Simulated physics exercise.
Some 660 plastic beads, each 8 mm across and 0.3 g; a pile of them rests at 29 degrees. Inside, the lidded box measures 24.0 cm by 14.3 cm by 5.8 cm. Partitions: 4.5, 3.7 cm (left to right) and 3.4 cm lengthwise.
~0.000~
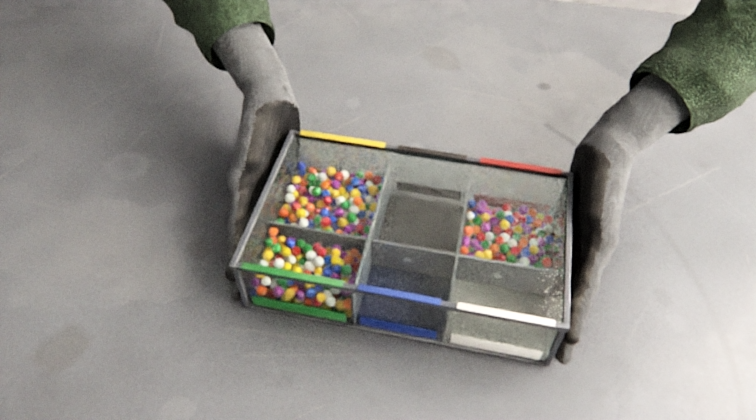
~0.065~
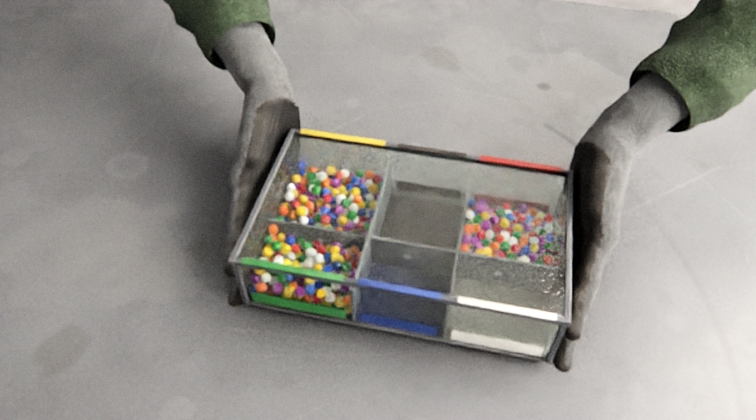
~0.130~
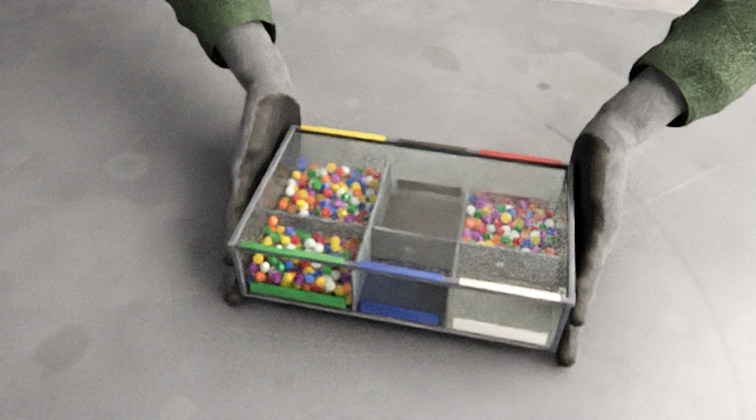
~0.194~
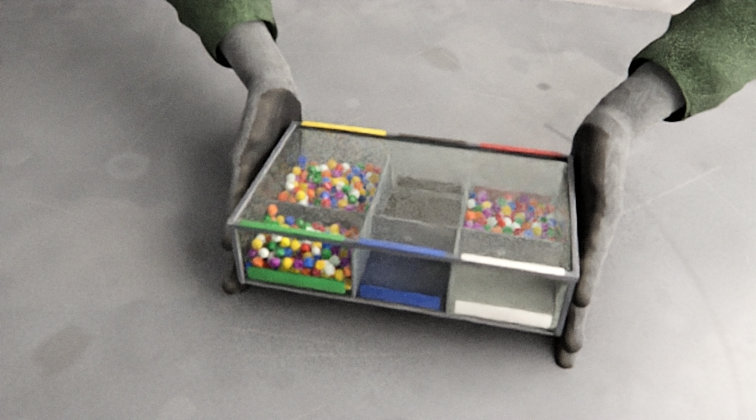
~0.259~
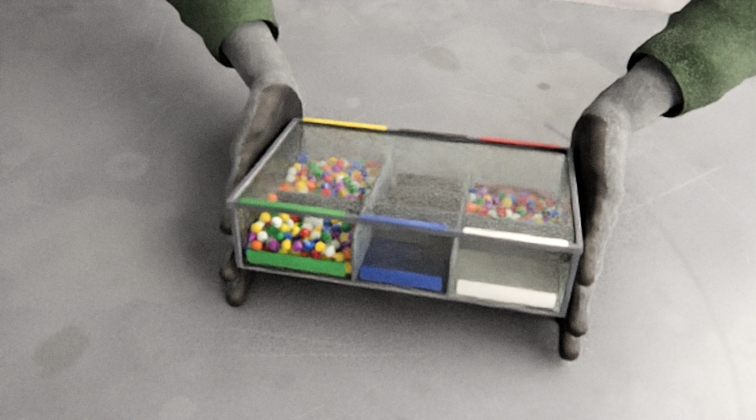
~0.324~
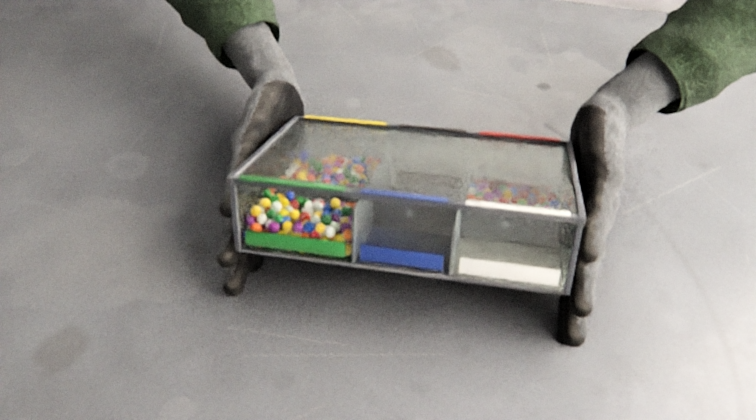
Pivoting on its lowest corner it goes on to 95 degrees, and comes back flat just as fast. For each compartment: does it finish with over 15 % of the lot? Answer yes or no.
Red compartment: Yes; blue compartment: No; green compartment: No; yellow compartment: Yes; white compartment: No; black compartment: No.
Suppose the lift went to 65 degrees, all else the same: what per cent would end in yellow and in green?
In that case yellow 50, green 25.
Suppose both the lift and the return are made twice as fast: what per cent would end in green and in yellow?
In that case green 5; yellow 70.
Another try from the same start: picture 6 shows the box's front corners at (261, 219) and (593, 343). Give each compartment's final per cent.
Red 20, blue 0, green 30, yellow 35, white 15, black 0.
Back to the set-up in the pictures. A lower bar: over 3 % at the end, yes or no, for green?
Green yes.
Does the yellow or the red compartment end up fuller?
It is the yellow one.
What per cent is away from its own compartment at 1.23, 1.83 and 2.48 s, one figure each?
About 10, 20, 25.
After 1.23 s, tilt 93 degrees; red 25 %, green 15 %, yellow 60 %.
After 1.83 s, tilt 40 degrees; red 20 %, green 10 %, yellow 65 %.
After 2.48 s, tilt 0 degrees; red 20 %, green 10 %, yellow 70 %.
At rest (3.1 s), red 20 %, blue 0 %, green 10 %, yellow 70 %, white 0 %, black 0 %.
